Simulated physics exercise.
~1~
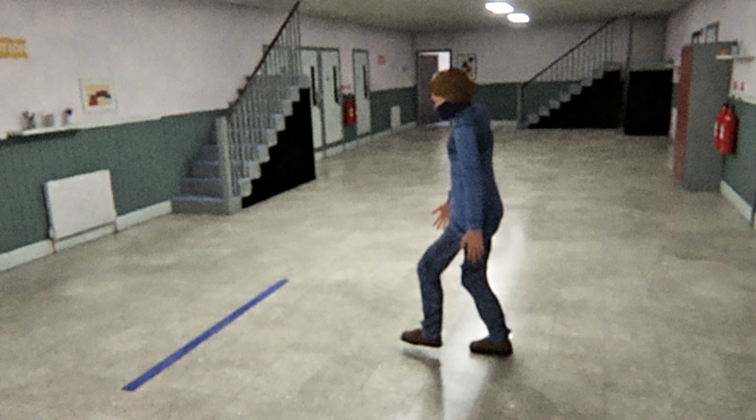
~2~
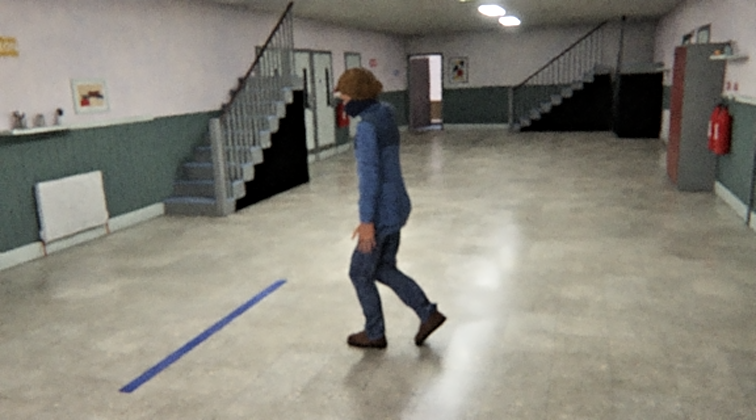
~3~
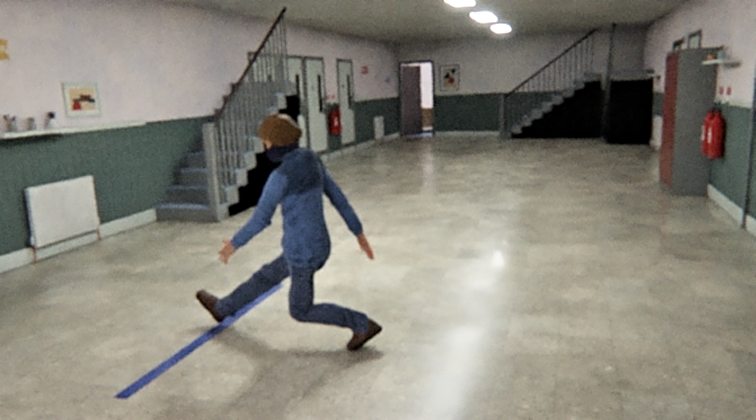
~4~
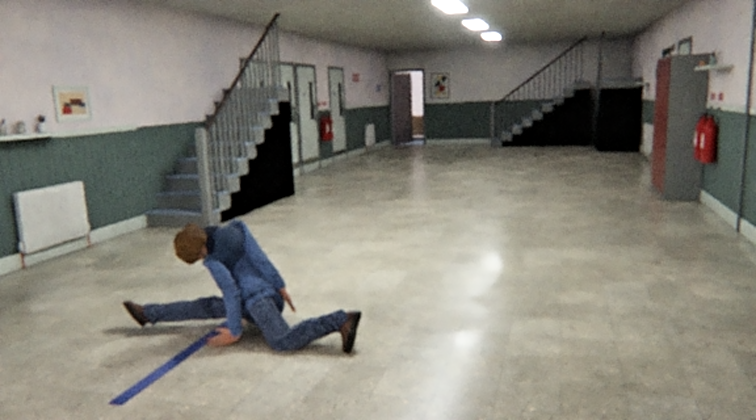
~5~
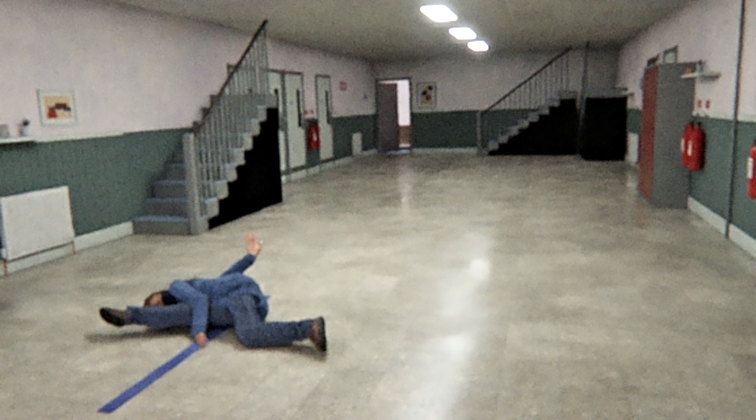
Hallway with staircases, a person in blue walking left, sliding into a split and collapsing with head and chest across a blue floor strip.
